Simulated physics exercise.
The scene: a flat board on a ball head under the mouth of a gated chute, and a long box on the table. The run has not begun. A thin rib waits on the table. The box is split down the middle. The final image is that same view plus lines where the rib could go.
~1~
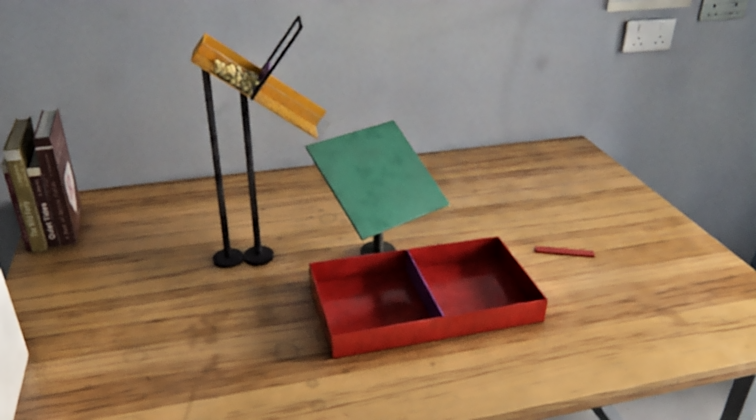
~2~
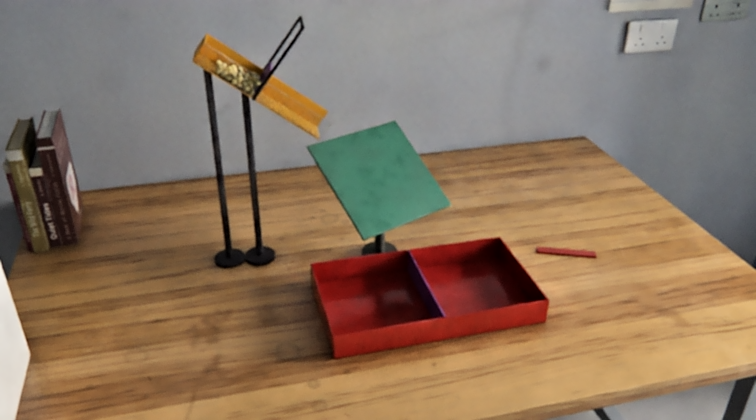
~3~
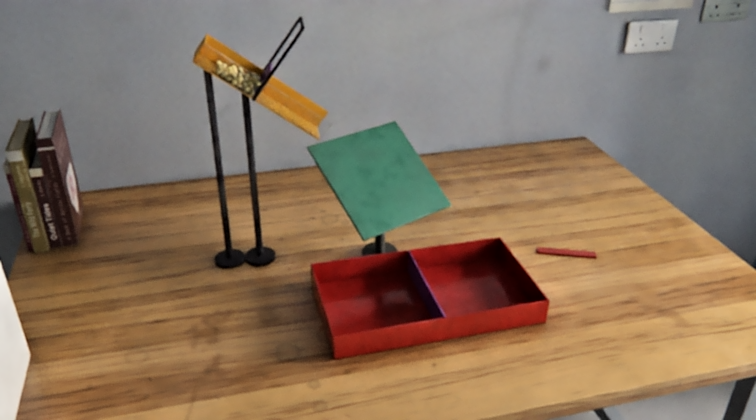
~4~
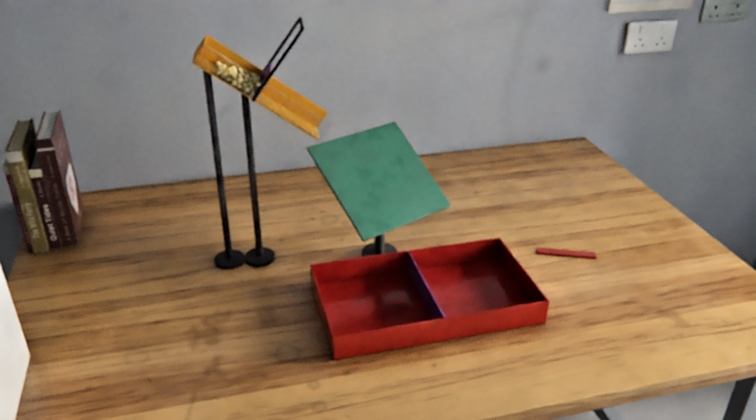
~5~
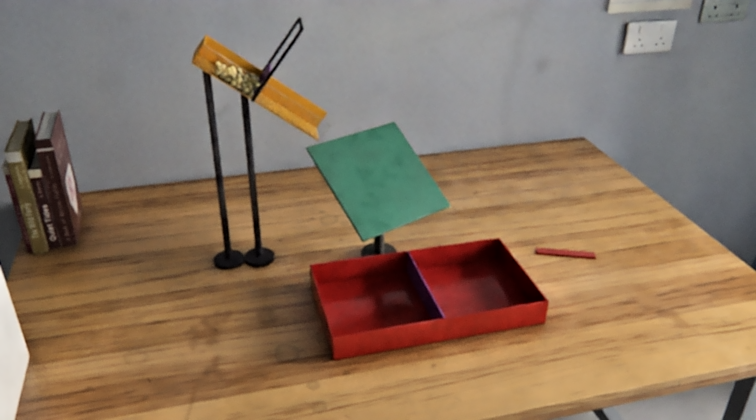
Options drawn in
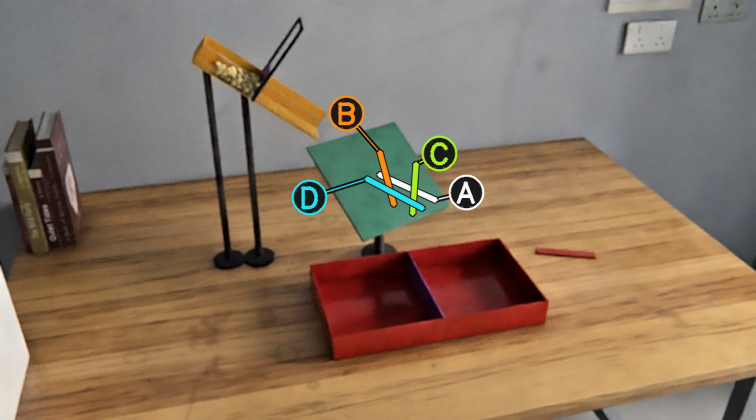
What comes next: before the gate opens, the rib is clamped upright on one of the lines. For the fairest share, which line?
I would pick line C.
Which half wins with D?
Right.
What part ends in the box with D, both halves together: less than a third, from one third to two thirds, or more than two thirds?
More than two thirds.
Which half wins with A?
More lands on the right.
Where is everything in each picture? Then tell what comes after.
In the first frame, load behind the gate at (241, 76), soya beans; lip of the chute at (316, 133), sloping fairly steeply.
In the second frame, middle of the board at (381, 176), tilted fairly steeply; middle of its low edge at (410, 221); of its high edge at (353, 133).
In the third frame, front corners of the box at (334, 336) and (549, 300); front end of its middle wall at (446, 318); gate still shut at (269, 71).
In the fourth frame, middle of the load at (242, 78); lip at (318, 134).
In the fifth frame, middle of the load at (242, 78); lip at (317, 134).
On the marked copy, line A from (379, 174) to (435, 200); line B from (380, 152) to (393, 204); line C from (416, 164) to (412, 213); line D from (367, 179) to (422, 208).
For line A, of what is caught, a small part in the left half, most in the right.
For line B, of what is caught, nearly all in the left half, a small part in the right.
For line C, of what is caught, about two thirds in the left half, about a third in the right.
For line D, of what is caught, a small part in the left half, most in the right.
